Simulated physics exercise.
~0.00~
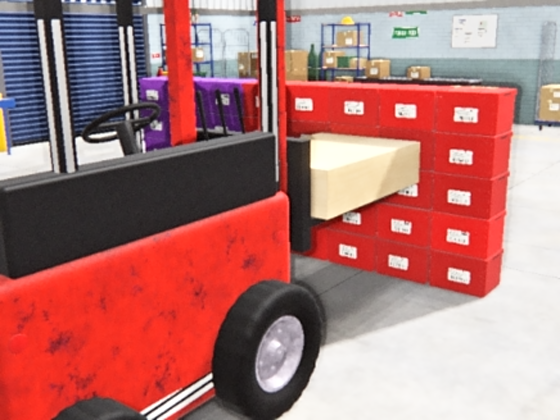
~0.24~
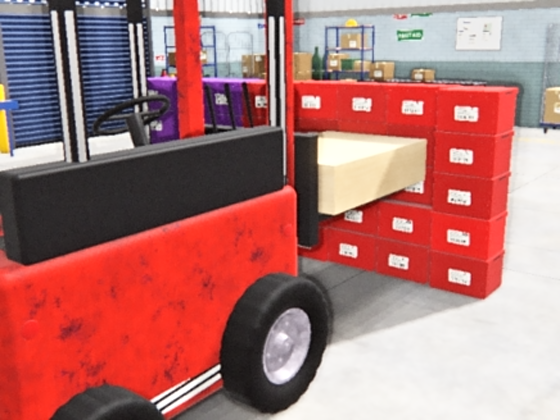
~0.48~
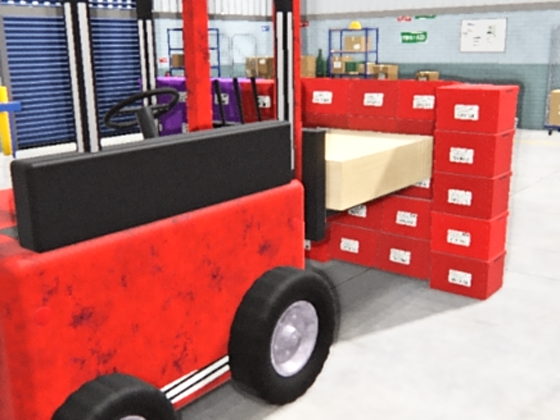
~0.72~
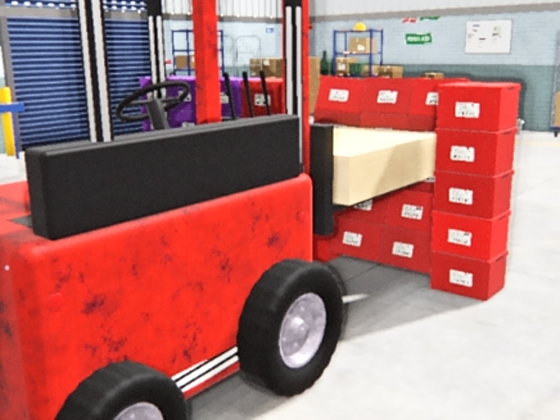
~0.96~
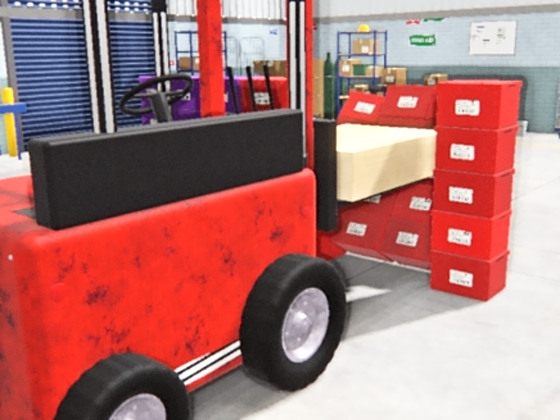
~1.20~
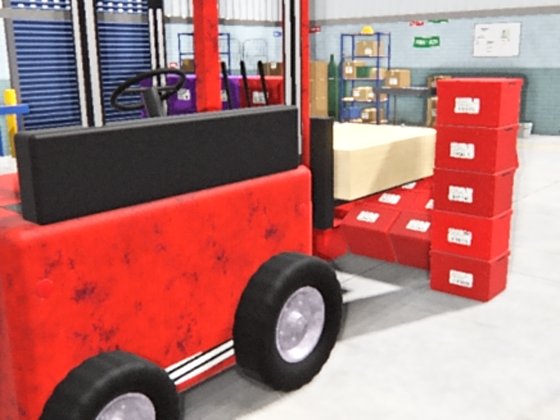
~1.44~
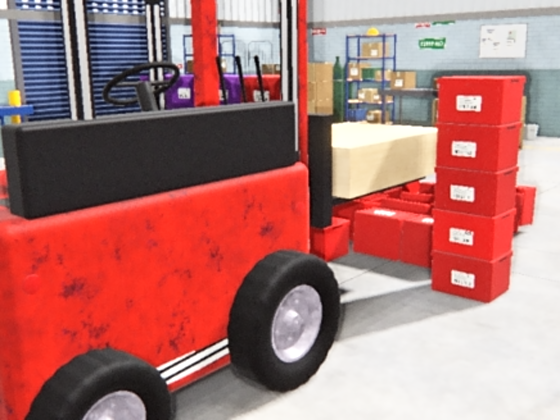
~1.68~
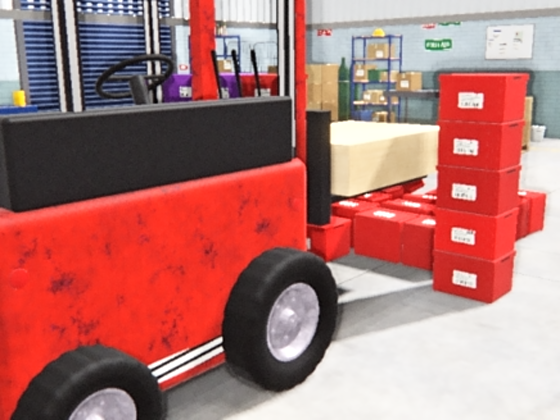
In this clip, a red forklift carrying a pale case on its forks pushes into a wall of stacked red totes, and the middle section leans back and topples to the floor behind, while the near end column stays standing and the forklift stops.
